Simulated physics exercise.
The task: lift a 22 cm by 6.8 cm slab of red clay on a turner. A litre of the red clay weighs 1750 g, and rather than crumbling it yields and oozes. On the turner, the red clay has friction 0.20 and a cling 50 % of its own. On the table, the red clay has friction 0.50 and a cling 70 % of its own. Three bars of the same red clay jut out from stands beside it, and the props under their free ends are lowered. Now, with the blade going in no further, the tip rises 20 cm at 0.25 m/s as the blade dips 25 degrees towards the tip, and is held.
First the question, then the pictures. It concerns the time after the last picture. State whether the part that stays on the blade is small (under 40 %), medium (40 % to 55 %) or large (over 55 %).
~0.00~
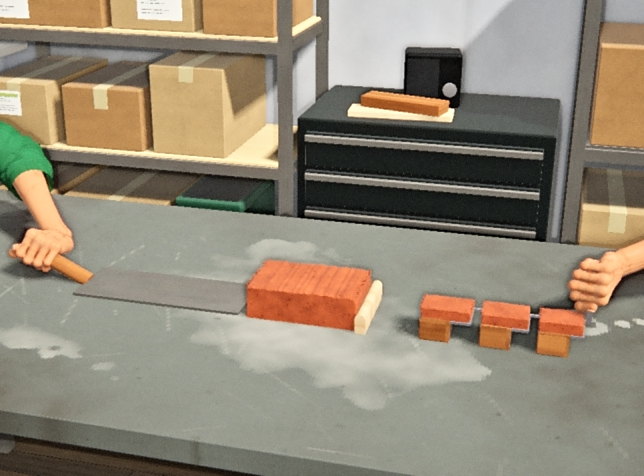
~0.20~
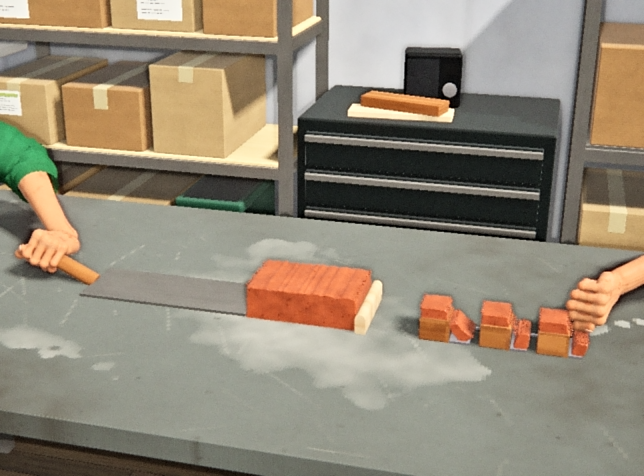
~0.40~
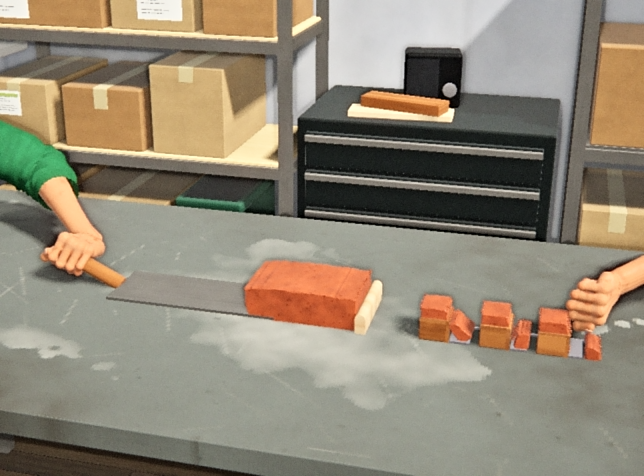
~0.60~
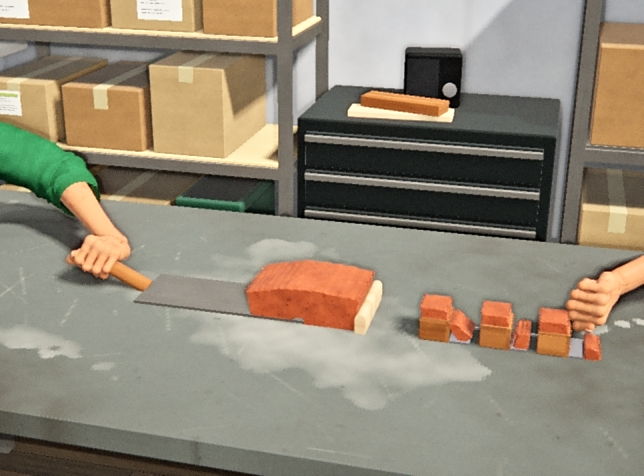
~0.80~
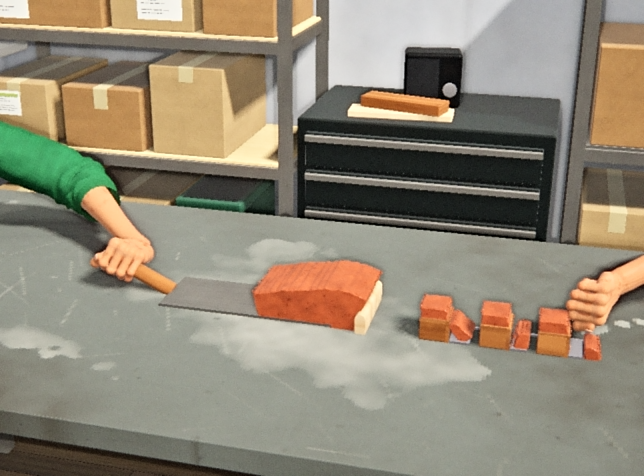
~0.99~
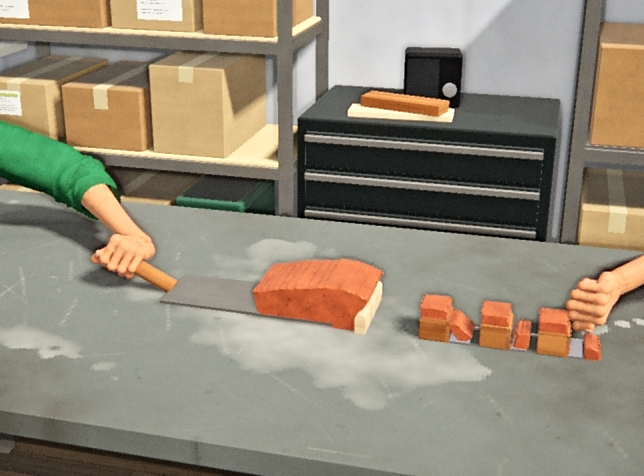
It is small.
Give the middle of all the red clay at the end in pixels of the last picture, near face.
Look near (373, 318) in the final picture.
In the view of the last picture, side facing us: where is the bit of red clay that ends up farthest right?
Close to pixel (448, 335).
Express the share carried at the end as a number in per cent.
The figure sits near 0 percent.
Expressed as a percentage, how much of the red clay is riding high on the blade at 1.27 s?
I'd say close to 16 per cent.
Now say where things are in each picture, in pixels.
The first picture shows handle end of the blade at (73, 295), not yet moved; highest point of the red clay at (348, 298); the tips have sunk 0, 0, 0 (left to right).
The second picture shows handle end of the blade at (80, 296), moved 1.5 cm; highest point of the red clay at (348, 298); the tips have sunk 4.3 cm, 4.4 cm, 4.5 cm (left to right).
The third picture shows handle end of the blade at (106, 299), moved 7.4 cm; highest point of the red clay at (280, 289); the tips have sunk 4.3 cm, 4.4 cm, 4.1 cm (left to right).
The fourth picture shows handle end of the blade at (134, 302), moved 13 cm; highest point of the red clay at (298, 288); the tips have sunk 4.3 cm, 4.4 cm, 4.2 cm (left to right).
The fifth picture shows handle end of the blade at (159, 305), moved 19 cm; highest point of the red clay at (331, 288); the tips have sunk 4.3 cm, 4.4 cm, 4.2 cm (left to right).
The sixth picture shows handle end of the blade at (160, 302), moved 19 cm; highest point of the red clay at (338, 288); the tips have sunk 4.3 cm, 4.4 cm, 4.2 cm (left to right).
By 1.27 s, the tip is 7.2 cm up.
By 1.60 s, the tip is 15 cm up.
By 1.93 s, the tip is 20 cm up and 56 % is riding high on the blade.
By 2.25 s, the tip is 20 cm up and 24 % is riding high on the blade.
By 2.80 s, at the end, the tip is 20 cm up and 0 % is riding high on the blade.
